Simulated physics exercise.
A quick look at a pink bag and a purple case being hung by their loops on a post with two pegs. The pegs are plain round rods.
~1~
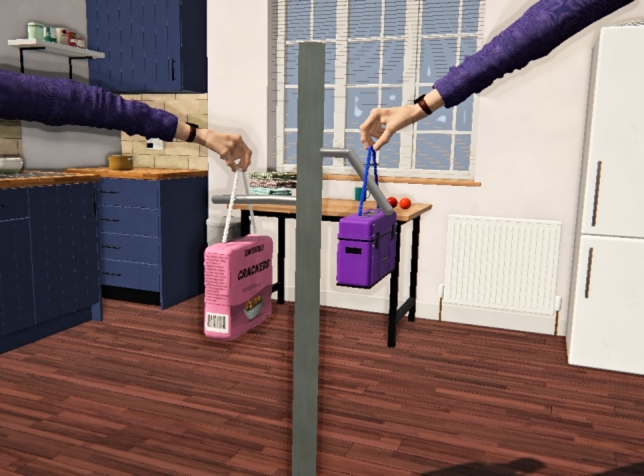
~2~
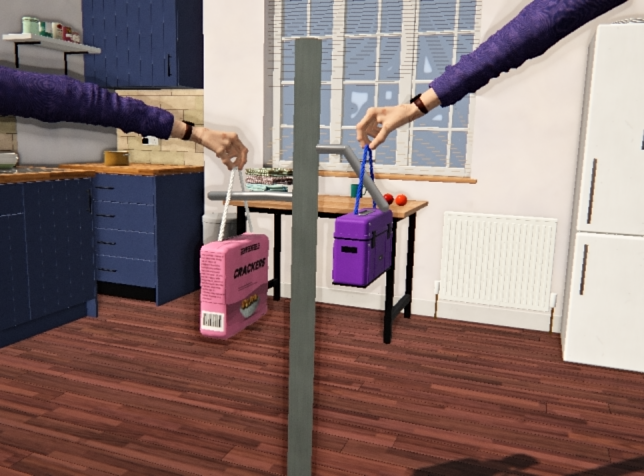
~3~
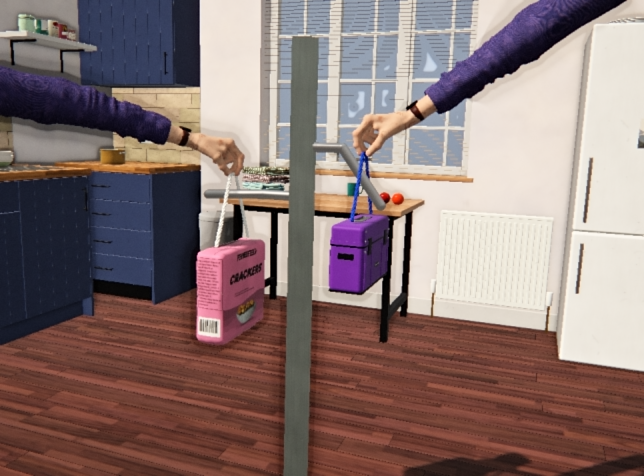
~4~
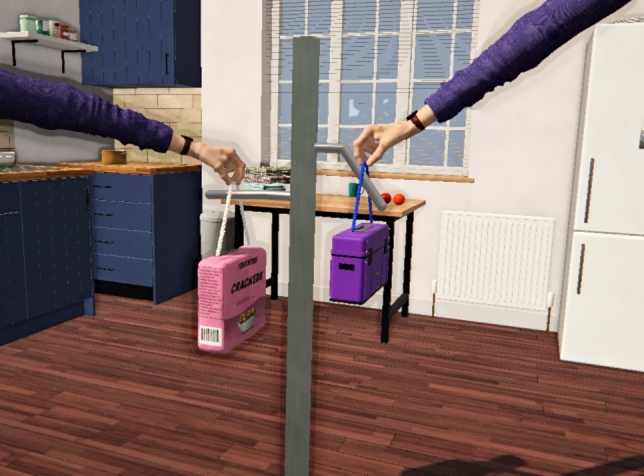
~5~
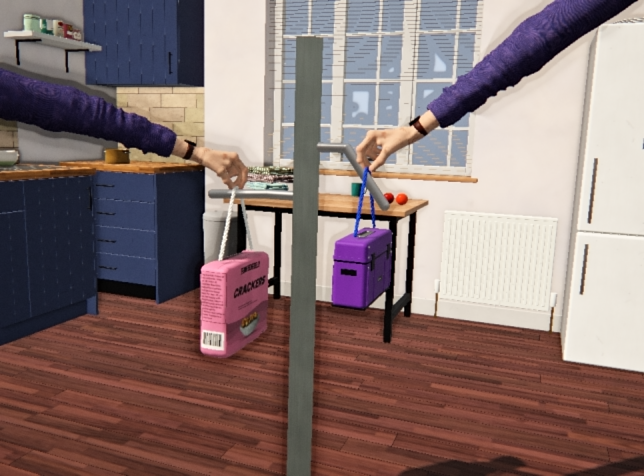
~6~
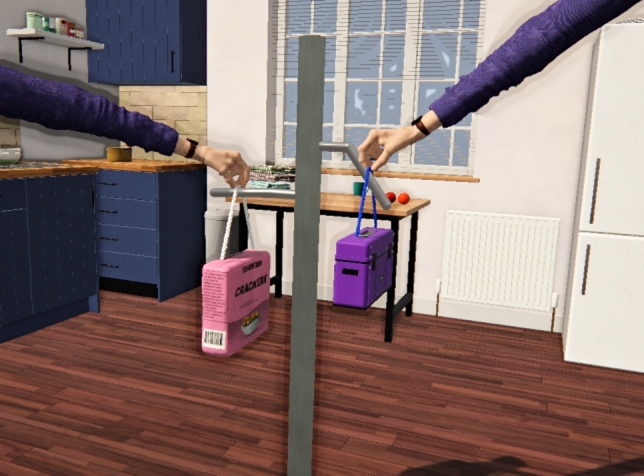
Two purple-sleeved arms reach in from the left and right of a kitchen with blue cabinets, a windowed wall and a dark wood floor, seen from the front at about standing height. The left hand holds a pink bag and the right hand a purple case, each by its loop, beside a grey post with pegs. Both hands lower their loads slightly while the view shifts a little.
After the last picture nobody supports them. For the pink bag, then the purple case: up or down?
In the end the pink bag holds on, the purple case comes down.
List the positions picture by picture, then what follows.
Pink bag (241, 284); purple case (368, 246); left peg tip (216, 200); right peg tip (388, 210), in the first frame.
Pink bag (236, 283); purple case (364, 245), in the second frame.
Pink bag (233, 288); purple case (361, 251), in the third frame.
Pink bag (234, 297); purple case (361, 261), in the fourth frame.
Pink bag (237, 301); purple case (364, 266), in the fifth frame.
Pink bag (238, 300); purple case (365, 265); left peg tip (214, 193), about level; right peg tip (386, 205), sloping steeply down, in the sixth frame.
Then, 0.42 s past the final frame, pink bag on its peg near (238, 300); purple case on the floor.
Then, 0.74 s past the final frame, pink bag on its peg near (235, 301); purple case on the floor.
When it is over, pink bag on its peg near (237, 301); purple case on the floor. The pink bag remains on its peg and the purple case slips off its peg.
